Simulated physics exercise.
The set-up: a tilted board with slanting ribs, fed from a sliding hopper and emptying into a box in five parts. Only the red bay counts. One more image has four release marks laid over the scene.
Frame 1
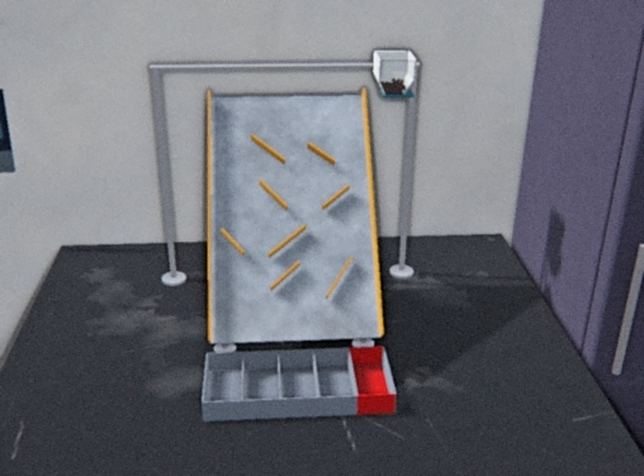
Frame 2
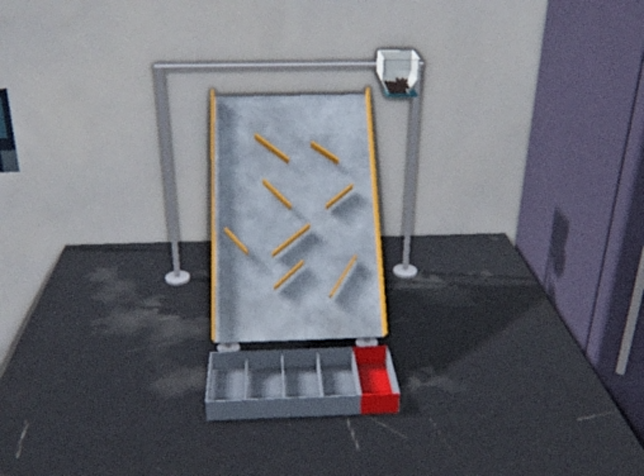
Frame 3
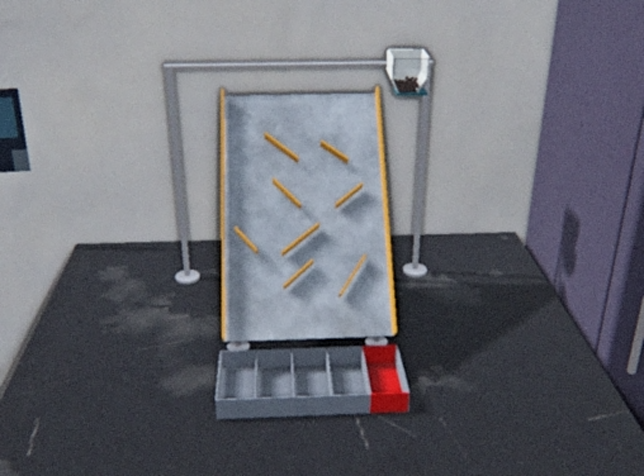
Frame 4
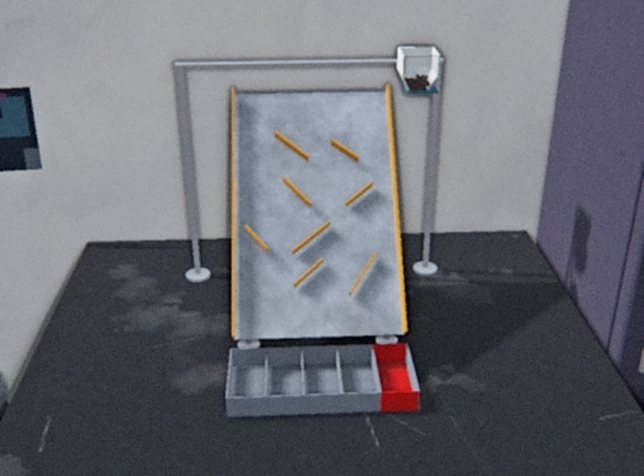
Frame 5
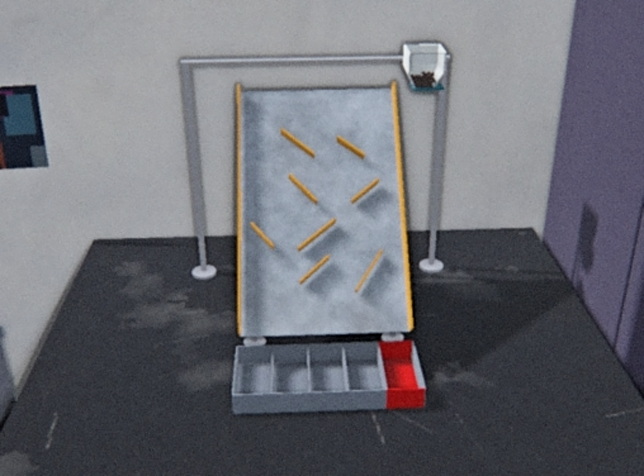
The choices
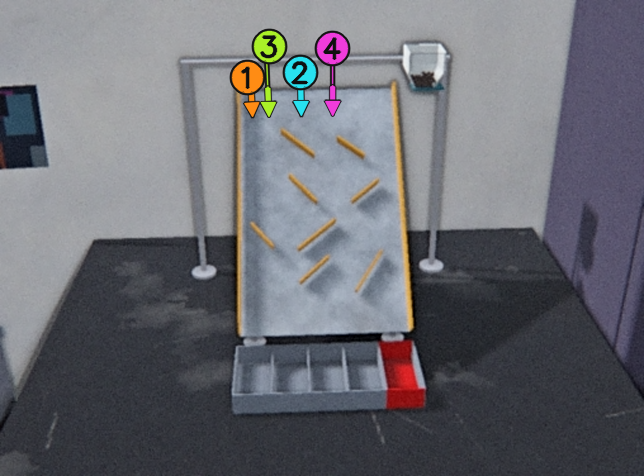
The view drifted slowly left, so the tilted board with orange ribs, the divided box with its red right-hand bay, and the hopper of dark bits slid slightly right together, otherwise staying still.
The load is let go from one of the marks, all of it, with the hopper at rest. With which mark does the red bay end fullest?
Mark 4.
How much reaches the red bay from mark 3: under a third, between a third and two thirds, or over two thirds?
Under a third.
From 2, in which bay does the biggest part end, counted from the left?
The third from the left.
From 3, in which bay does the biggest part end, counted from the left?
The second.
On the marked copy, mark 1 meets the board at (252, 111); mark 2 meets the board at (301, 110); mark 3 meets the board at (268, 111); mark 4 meets the board at (332, 110).
With 1, not one piece in the red bay, the larger part in other bays, about a tenth outside the box.
With 2, not one piece in the red bay, almost all in other bays, about a tenth outside the box.
With 3, not one piece in the red bay, almost all in other bays, about a tenth outside the box.
With 4, roughly a quarter in the red bay, roughly two thirds in other bays, about a tenth outside the box.
